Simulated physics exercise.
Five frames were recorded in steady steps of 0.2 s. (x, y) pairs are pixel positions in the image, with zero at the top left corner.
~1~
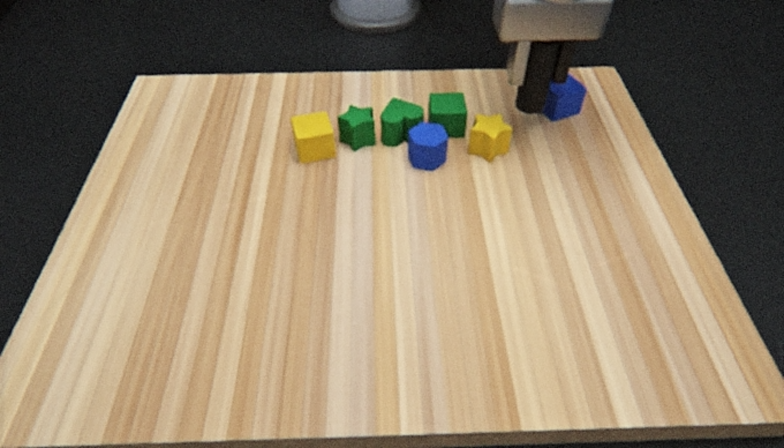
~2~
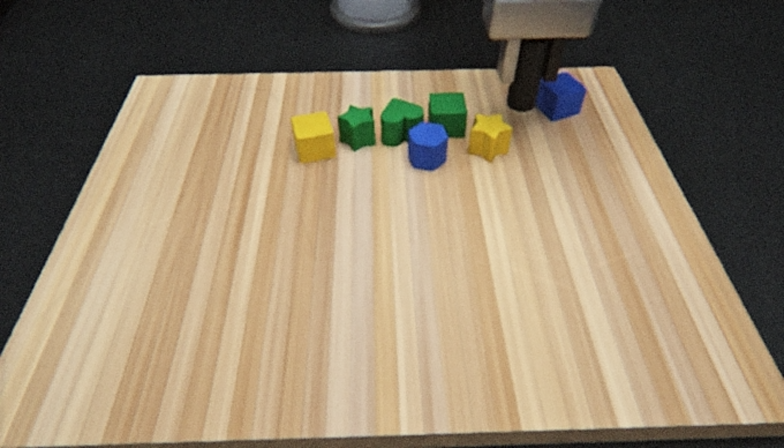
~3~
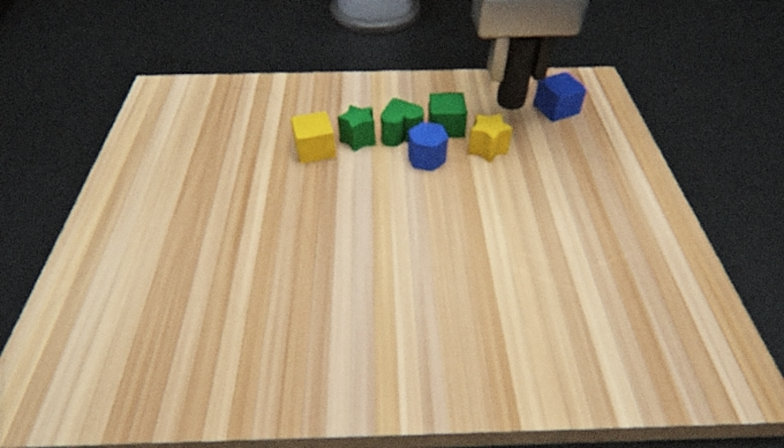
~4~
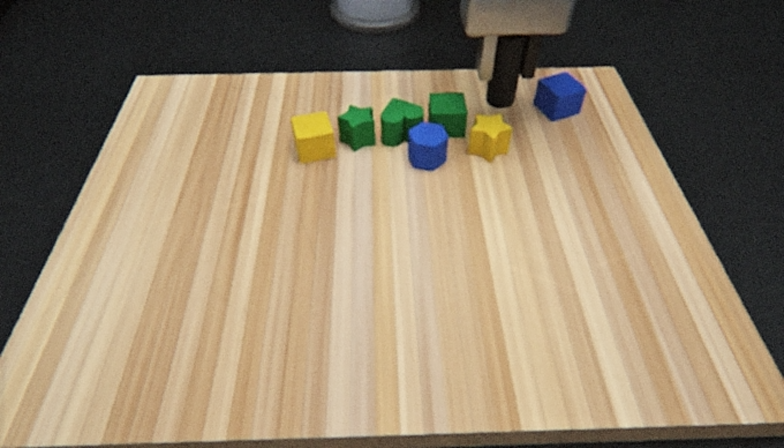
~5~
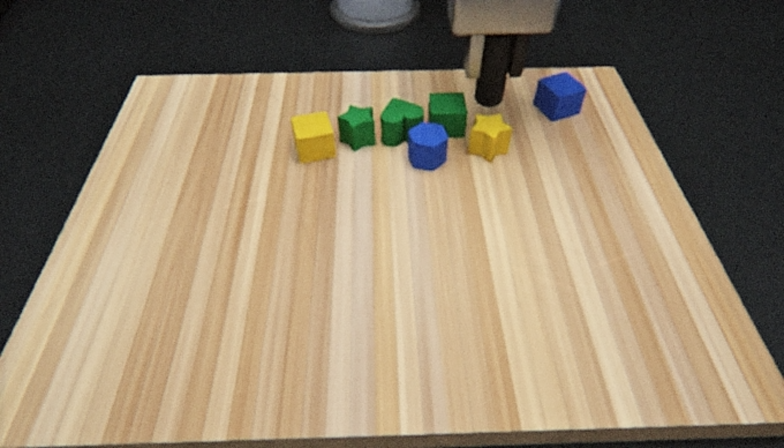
The video shows a robotic arm with a dark stick moving slowly left along the far edge of a striped wooden board, from beside a blue cube to just behind a yellow star, while the colored blocks stay practically still.
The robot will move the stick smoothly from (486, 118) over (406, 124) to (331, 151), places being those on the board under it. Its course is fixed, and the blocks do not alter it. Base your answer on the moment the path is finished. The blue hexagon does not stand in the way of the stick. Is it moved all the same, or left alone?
Displaced.
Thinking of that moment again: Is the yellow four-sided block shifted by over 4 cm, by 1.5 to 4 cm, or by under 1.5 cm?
The distance will be above 4 cm.
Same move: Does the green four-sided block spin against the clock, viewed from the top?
It seems so.
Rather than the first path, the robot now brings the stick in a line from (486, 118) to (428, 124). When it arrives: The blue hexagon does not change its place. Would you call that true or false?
False.
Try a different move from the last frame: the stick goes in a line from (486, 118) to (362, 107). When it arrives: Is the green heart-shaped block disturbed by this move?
Shifted out of place.
The first path, step by step. One third of the way, stick at (432, 101); green star at (347, 117), turned 40° clockwise; green heart-shaped block at (379, 123), turned 25° clockwise; blue hexagon at (426, 137); green four-sided block at (416, 111), turned 65° anticlockwise.
Two thirds of the way, stick at (381, 115); yellow four-sided block at (307, 124); green star at (345, 118), turned 50° clockwise; green heart-shaped block at (371, 135), turned 60° clockwise; blue hexagon at (430, 145); green four-sided block at (408, 123), turned 110° anticlockwise.
At the end, stick at (329, 133); yellow four-sided block at (264, 134), turned 30° clockwise; green star at (301, 135), turned 55° clockwise; green heart-shaped block at (370, 136), turned 55° clockwise; blue hexagon at (430, 145); green four-sided block at (408, 123), turned 110° anticlockwise.
